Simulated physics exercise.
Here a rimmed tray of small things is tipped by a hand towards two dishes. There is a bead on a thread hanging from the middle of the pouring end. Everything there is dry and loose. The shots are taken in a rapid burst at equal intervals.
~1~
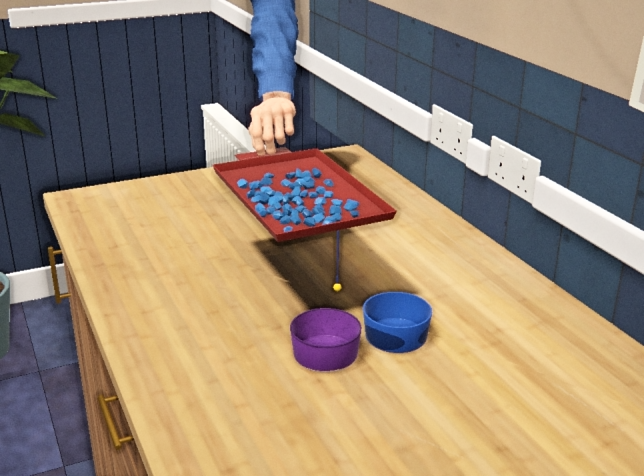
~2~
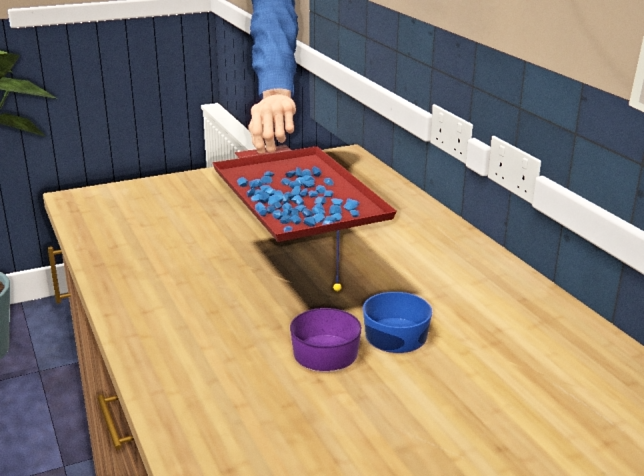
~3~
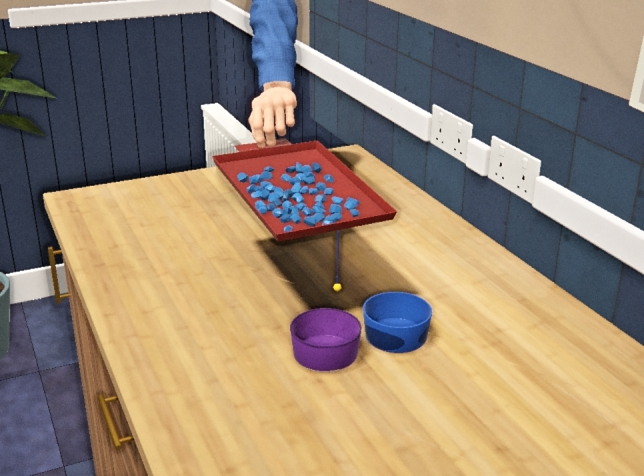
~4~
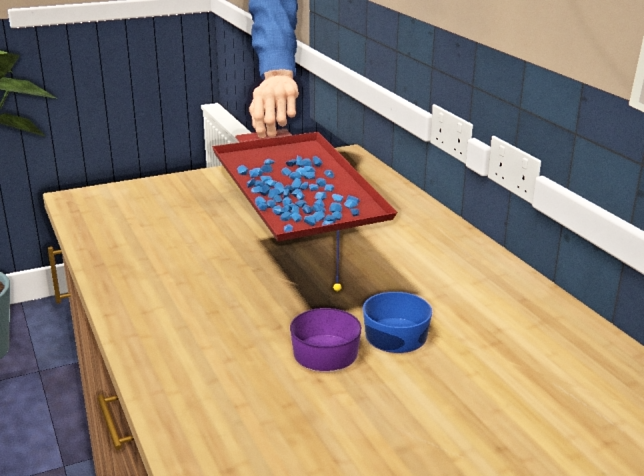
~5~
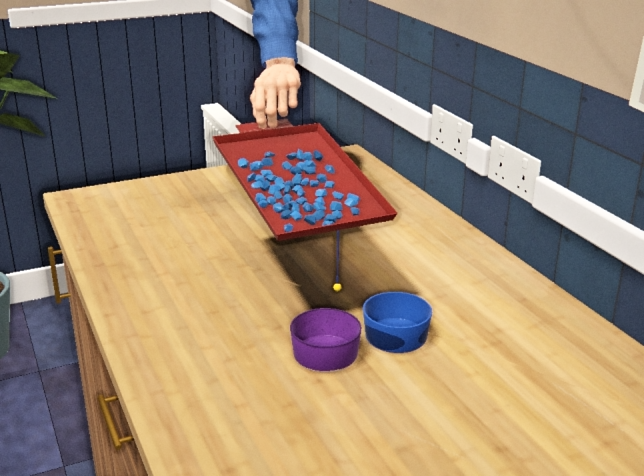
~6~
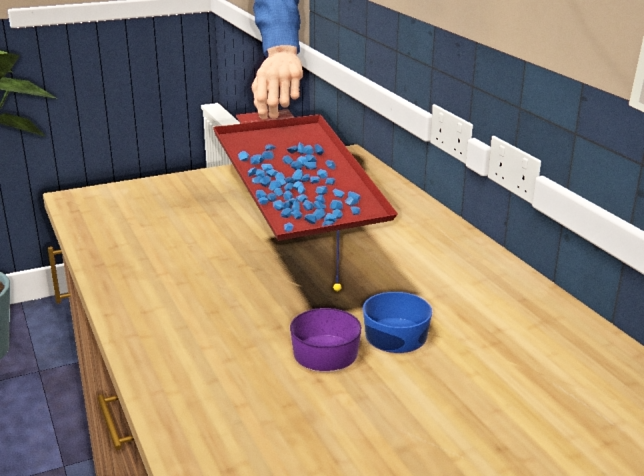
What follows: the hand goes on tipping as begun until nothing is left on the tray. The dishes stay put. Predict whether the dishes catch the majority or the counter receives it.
The caught share tops half.
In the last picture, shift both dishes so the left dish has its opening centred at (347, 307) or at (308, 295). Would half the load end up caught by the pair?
Held in all, by try: A larger portion, then a smaller portion.
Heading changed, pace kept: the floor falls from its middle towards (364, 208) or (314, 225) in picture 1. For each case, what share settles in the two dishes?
Shares: About 0 in a hundred, then about 70 in a hundred.
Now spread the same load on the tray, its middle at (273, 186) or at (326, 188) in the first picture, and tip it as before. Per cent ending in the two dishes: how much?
First case: Some 90 %; second case: Some 80 %.
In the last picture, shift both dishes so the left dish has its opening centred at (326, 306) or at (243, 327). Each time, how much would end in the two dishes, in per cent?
Trial 1 50%, trial 2 20%.
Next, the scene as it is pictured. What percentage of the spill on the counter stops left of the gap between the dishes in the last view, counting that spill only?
Close to 60 in a hundred.
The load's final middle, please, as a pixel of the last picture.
Somewhere close to (376, 335) in the last picture.
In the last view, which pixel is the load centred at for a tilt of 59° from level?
Centre estimate: (331, 204).
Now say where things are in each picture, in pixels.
The first picture shows corners of the pouring end (278, 233) and (393, 210), level; middle of the load (297, 201), aquarium stones; left dish (341, 357); right dish (414, 337); bead on its thread (337, 287).
The second picture shows corners of the pouring end (278, 233) and (393, 210), level; middle of the load (297, 200).
The third picture shows corners of the pouring end (278, 232) and (393, 211), tipped barely, level across its low end; middle of the load (297, 197).
The fourth picture shows corners of the pouring end (278, 232) and (394, 211), tipped a little, level across its low end; middle of the load (297, 193).
The fifth picture shows corners of the pouring end (279, 232) and (394, 212), tipped a little, level across its low end; middle of the load (297, 190).
The sixth picture shows corners of the pouring end (279, 232) and (394, 213), tipped a little, level across its low end; middle of the load (298, 186); left dish (341, 357); right dish (414, 337).
Just after the last frame, tray tipped steeply; almost all on the tray; just a few in the air.
A moment on, tray tipped right over; just a few on the tray; roughly a third in the left dish; roughly half in the right dish; about a tenth outside both; about a tenth in the air.
Further on, tray tipped past a quarter turn; roughly a third in the left dish; roughly half in the right dish; roughly a quarter outside both.
When it is over, tray tipped past a quarter turn; roughly a third in the left dish; roughly half in the right dish; roughly a quarter outside both.
